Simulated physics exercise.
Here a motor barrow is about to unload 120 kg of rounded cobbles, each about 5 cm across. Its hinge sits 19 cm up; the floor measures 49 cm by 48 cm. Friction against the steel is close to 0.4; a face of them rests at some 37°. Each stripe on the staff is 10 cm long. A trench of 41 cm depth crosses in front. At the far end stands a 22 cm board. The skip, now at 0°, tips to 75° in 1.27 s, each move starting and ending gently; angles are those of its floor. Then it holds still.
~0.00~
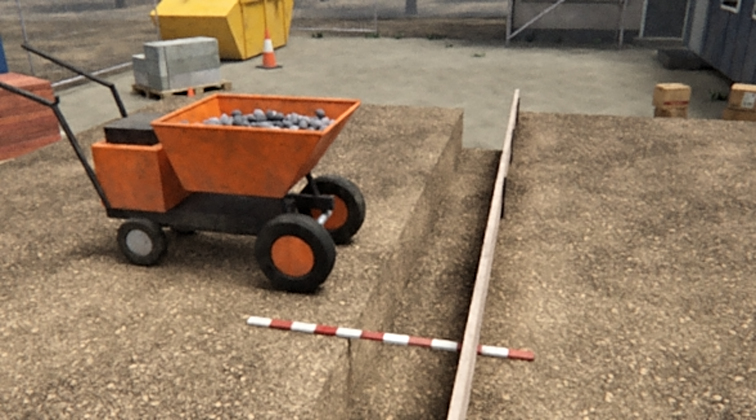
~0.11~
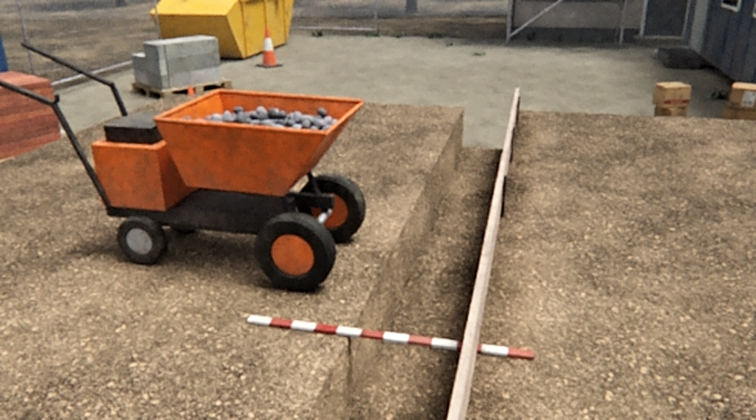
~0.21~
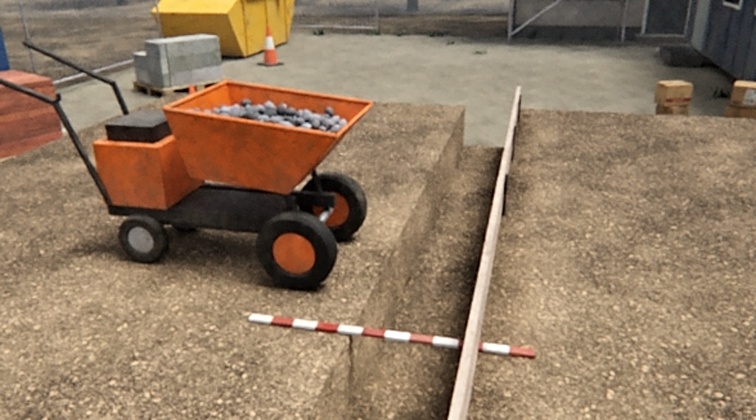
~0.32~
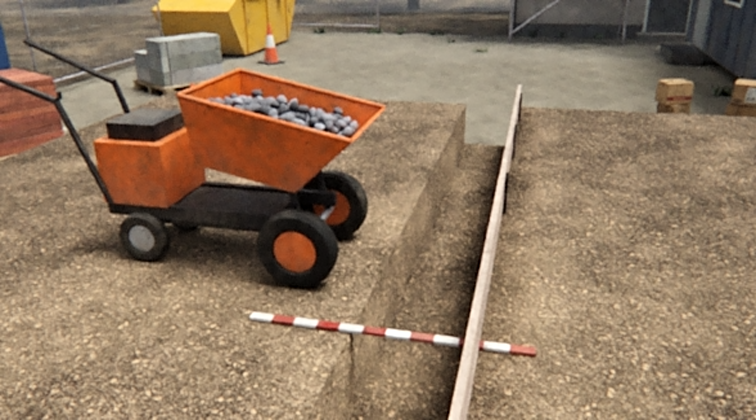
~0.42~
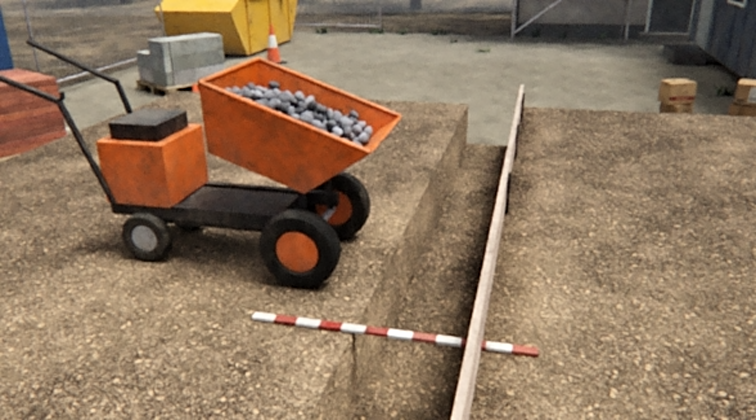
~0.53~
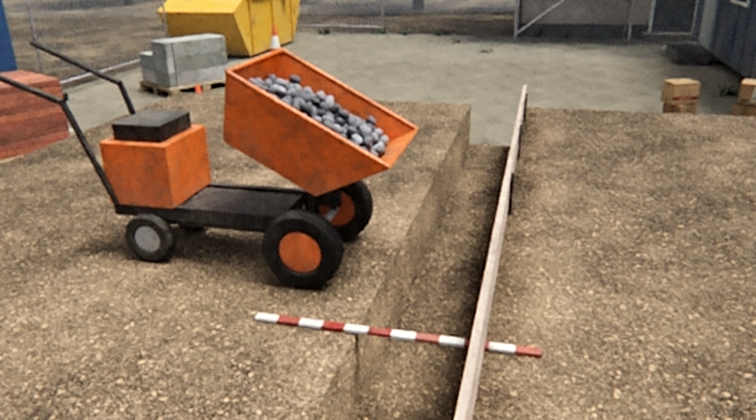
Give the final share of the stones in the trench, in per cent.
About 98 per cent.
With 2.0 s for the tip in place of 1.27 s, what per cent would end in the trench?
It would be near 100 per cent.
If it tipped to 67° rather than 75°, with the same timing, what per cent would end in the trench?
In that case some 85 per cent.
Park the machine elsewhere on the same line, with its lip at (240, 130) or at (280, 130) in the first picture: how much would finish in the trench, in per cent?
First some 100, then 100 per cent.
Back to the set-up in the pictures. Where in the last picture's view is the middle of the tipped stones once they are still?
Near (453, 333).
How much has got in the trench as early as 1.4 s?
Some 40 per cent.
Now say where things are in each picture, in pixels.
In the first frame, lip at (322, 134), floor tilted 0°, highest stones at (282, 119).
In the second frame, lip at (325, 134), floor tilted 1°, highest stones at (279, 116); the stones move at 0.2 m/s on average.
In the third frame, lip at (336, 136), floor tilted 6°, highest stones at (268, 111); the stones move at 0.4 m/s on average.
In the fourth frame, the skip is at 12°, its lip at (351, 142); the top of the load is at (258, 102); the stones move at 0.6 m/s on average.
In the fifth frame, lip at (370, 153), floor tilted 20°, highest stones at (258, 93); the stones move at 0.7 m/s on average.
In the sixth frame, the skip is at 28°, its lip at (389, 168); the top of the load is at (275, 85); the stones move at 0.8 m/s on average.
After 0.9 s the floor is at 63°; 100 % in the skip; the foremost stones are at (441, 208).
After 1.4 s the floor is at 75°; 57 % in the skip, 42 % in the trench, 1 % past the trench; the foremost stones are at (505, 241).
After 1.7 s the floor is at 75°; 22 % in the skip, 76 % in the trench, 2 % past the trench; the foremost stones are at (568, 285).
After 3.7 s the floor is at 75°; 0 % in the skip, 98 % in the trench, 2 % past the trench; the foremost stones are at (594, 295).
